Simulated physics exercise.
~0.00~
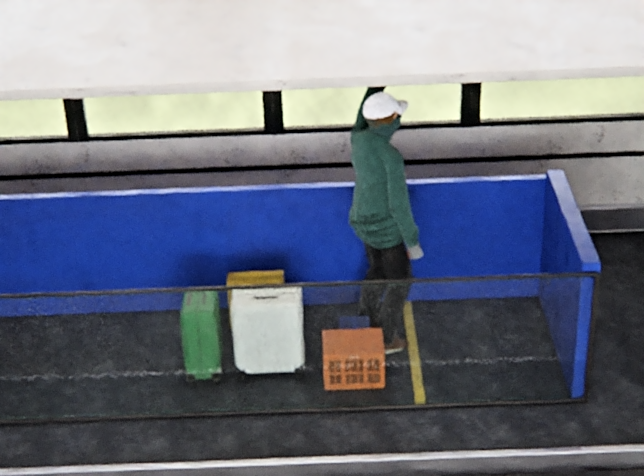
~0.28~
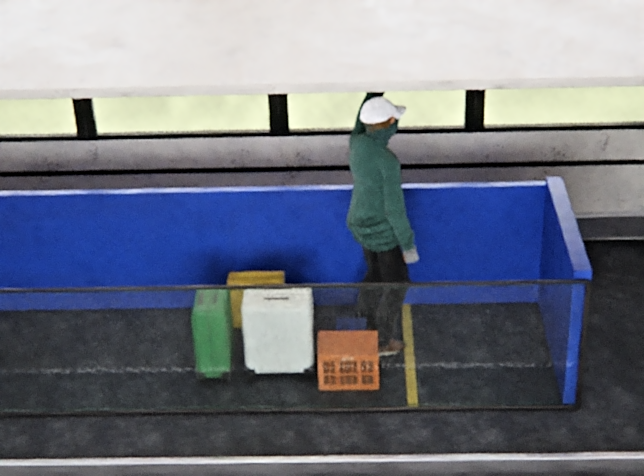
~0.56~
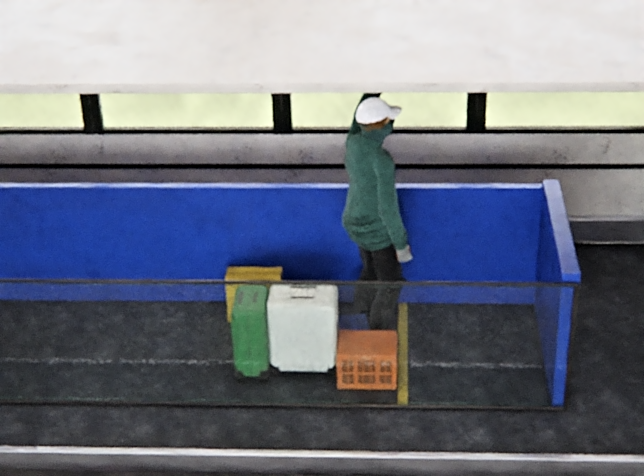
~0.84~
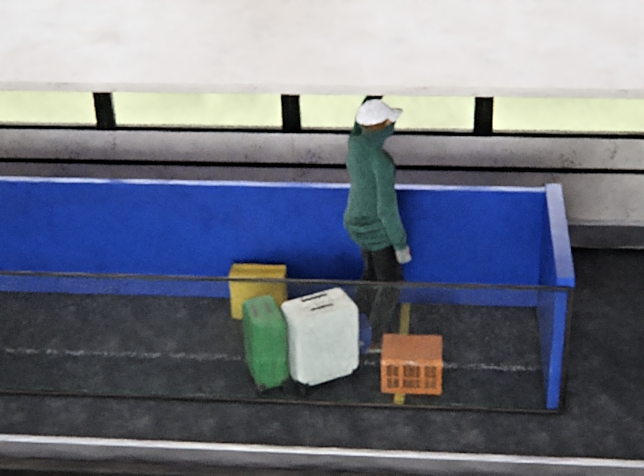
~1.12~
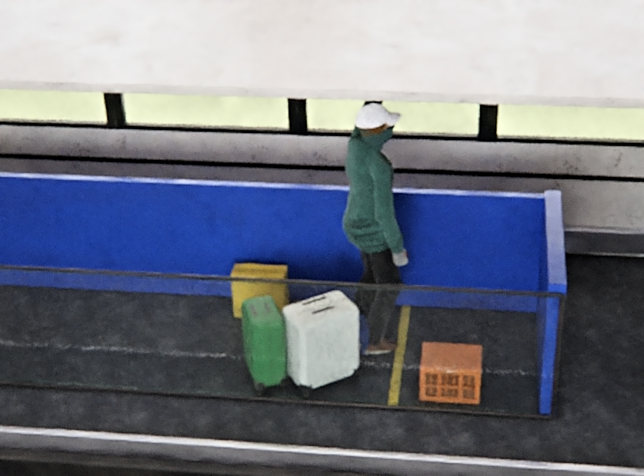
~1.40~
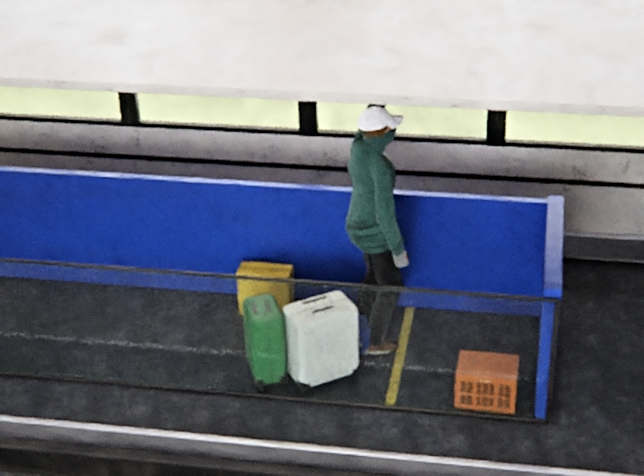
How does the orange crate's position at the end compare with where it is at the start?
At the start the orange crate sits just left of the yellow line, beside the white case. By the end it is well to the right of the line, near the right-hand end of the bay and slightly lower in view.
